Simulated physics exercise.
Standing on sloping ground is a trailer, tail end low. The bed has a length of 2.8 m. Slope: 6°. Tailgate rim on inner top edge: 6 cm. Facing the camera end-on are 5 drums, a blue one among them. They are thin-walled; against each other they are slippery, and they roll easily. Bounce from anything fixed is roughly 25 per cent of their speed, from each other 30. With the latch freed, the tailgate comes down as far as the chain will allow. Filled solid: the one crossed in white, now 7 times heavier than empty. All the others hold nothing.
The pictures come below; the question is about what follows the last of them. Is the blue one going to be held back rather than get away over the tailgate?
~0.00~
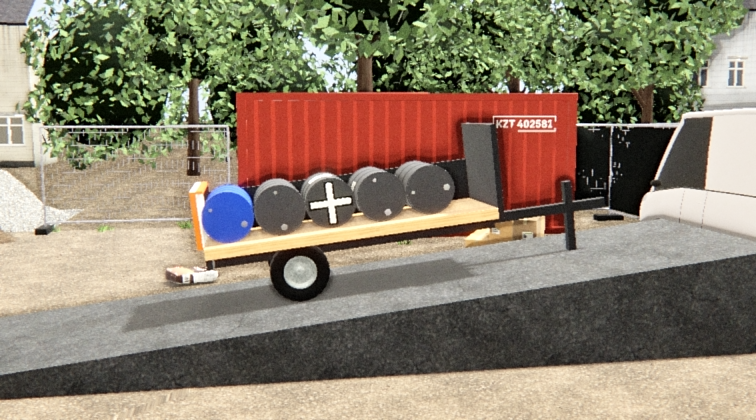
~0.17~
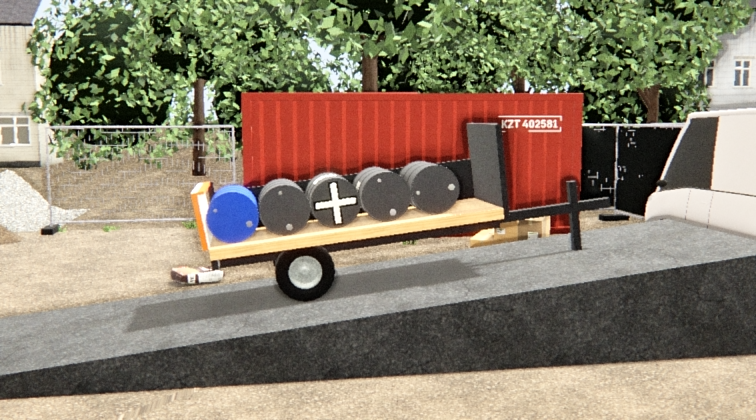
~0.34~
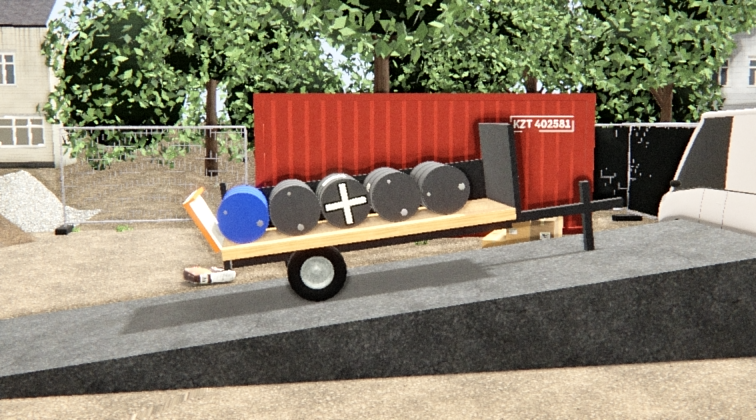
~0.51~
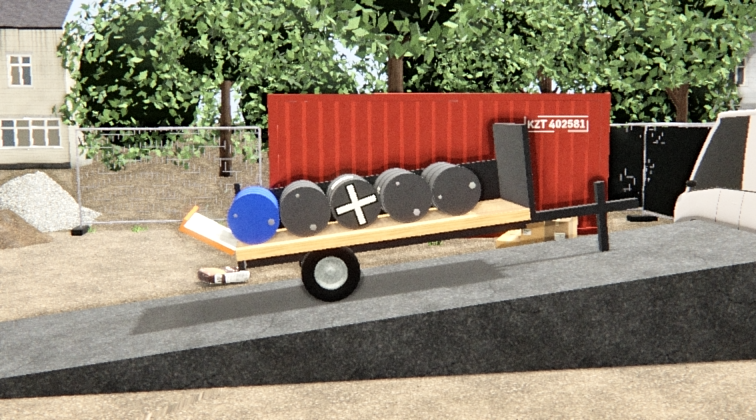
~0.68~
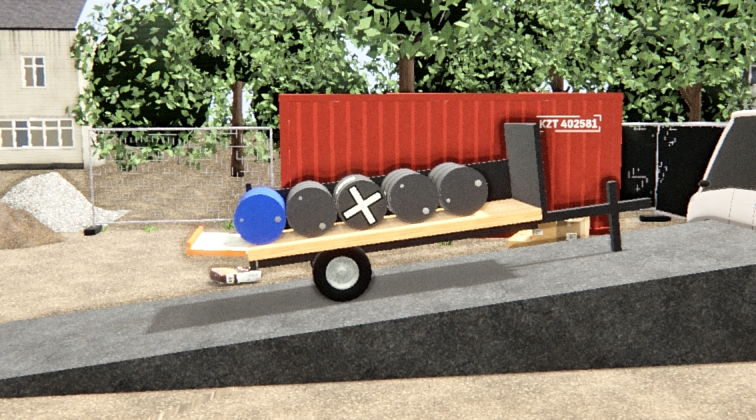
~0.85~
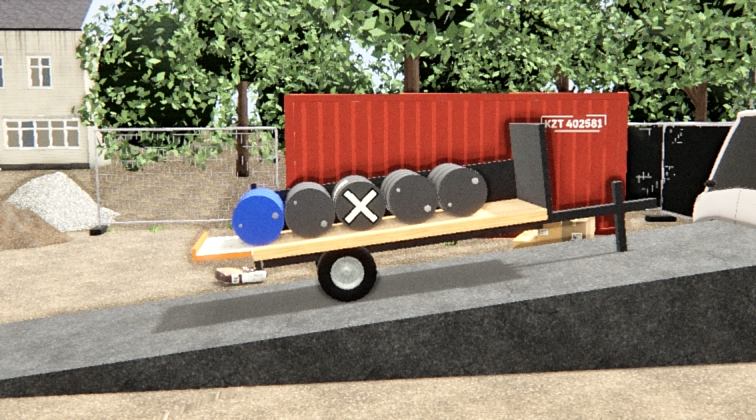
No, it gets away.
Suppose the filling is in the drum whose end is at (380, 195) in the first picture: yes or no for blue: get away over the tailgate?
Lab note: In that case, blue - yes, it would.
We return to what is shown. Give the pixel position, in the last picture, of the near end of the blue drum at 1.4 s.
Roughly at (225, 224).
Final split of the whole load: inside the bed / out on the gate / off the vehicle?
2 - 1 - 2.
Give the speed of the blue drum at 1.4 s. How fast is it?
About 0.7 m/s.
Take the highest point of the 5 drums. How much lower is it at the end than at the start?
Comparing start and end, it's lower by about 15 cm.
By 1.4 s, blue is on the gate, 20 cm past the hinge, rolling left; 0 of 5 are out.
By 2.1 s, blue is dropping off the gate; 1 of 5 is out.
Finally (5.2 s), blue is off the vehicle; 2 of 5 are out.
